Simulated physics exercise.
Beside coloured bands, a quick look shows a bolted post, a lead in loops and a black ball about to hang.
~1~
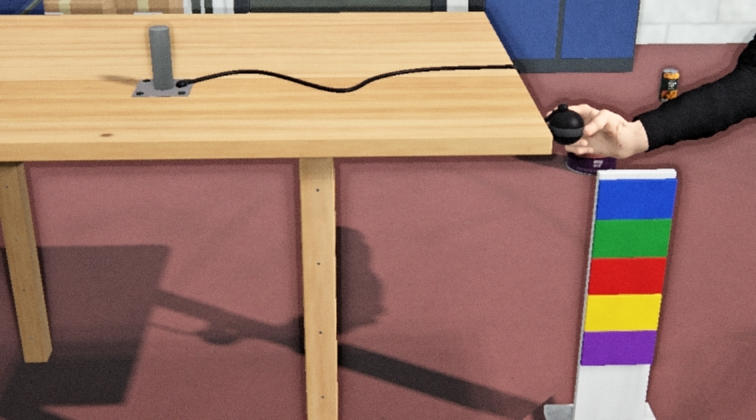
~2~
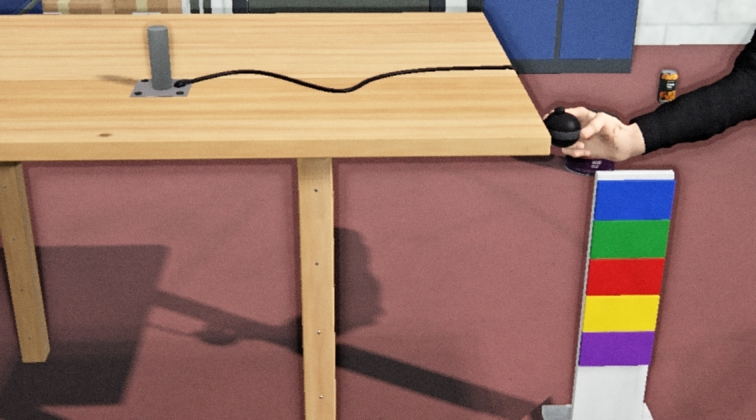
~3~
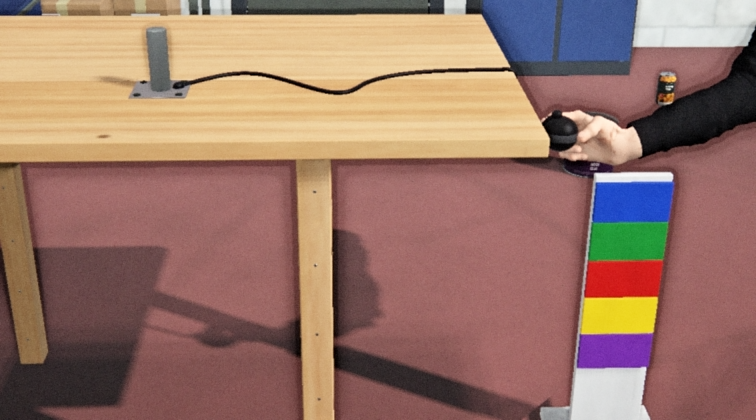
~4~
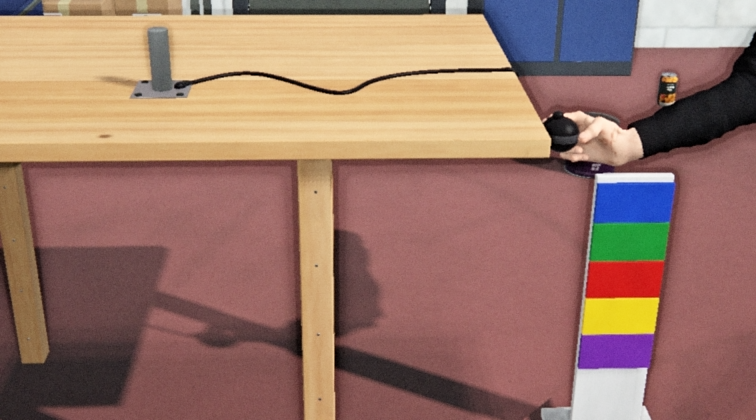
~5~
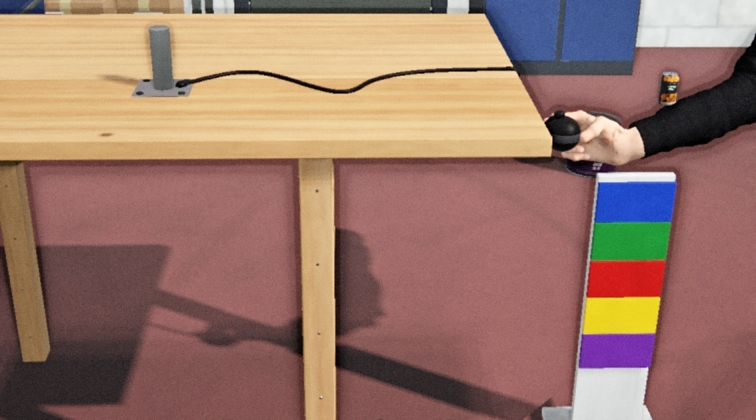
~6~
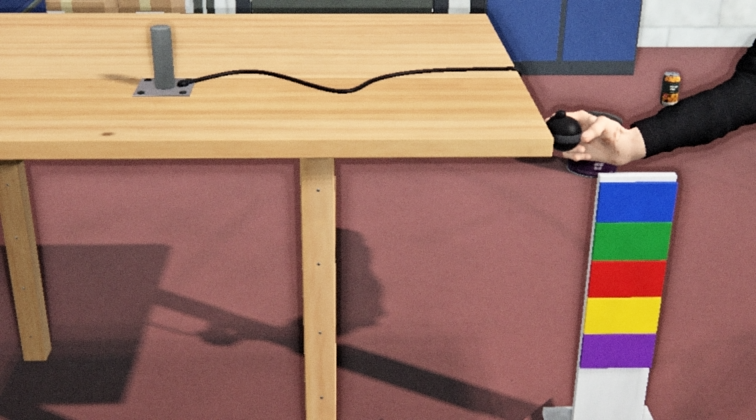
At first, a hand reaching in from the right holds a black ball at the edge of a wooden table, above a board with blue, green, red, yellow and purple bands. The ball sinks very slightly, then stays nearly still in the fingers, while the wavy black cord on the tabletop keeps its shape.
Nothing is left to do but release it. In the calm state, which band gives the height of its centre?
The green band gives it.
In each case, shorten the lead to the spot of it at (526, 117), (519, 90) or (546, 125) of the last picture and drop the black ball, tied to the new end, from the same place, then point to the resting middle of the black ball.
Try 1: (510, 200); try 2: (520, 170); try 3: (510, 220).
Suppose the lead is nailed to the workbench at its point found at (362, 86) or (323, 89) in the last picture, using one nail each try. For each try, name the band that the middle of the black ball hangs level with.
Results, in sequence: Blue / blue.
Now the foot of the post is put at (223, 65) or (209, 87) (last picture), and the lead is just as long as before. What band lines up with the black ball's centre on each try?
First try: Red; second try: Red.
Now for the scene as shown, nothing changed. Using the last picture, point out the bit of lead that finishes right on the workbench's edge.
That spot is near (453, 70).
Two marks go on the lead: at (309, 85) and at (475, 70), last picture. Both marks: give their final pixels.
They go to (341, 84) and to (523, 105).
Soon after, ball near (549, 226); level with green.
Then, ball near (481, 243); level with green.
Further on, ball near (527, 248); level with green.
At rest, ball near (515, 250); level with green. Its centre hangs level with the green band.
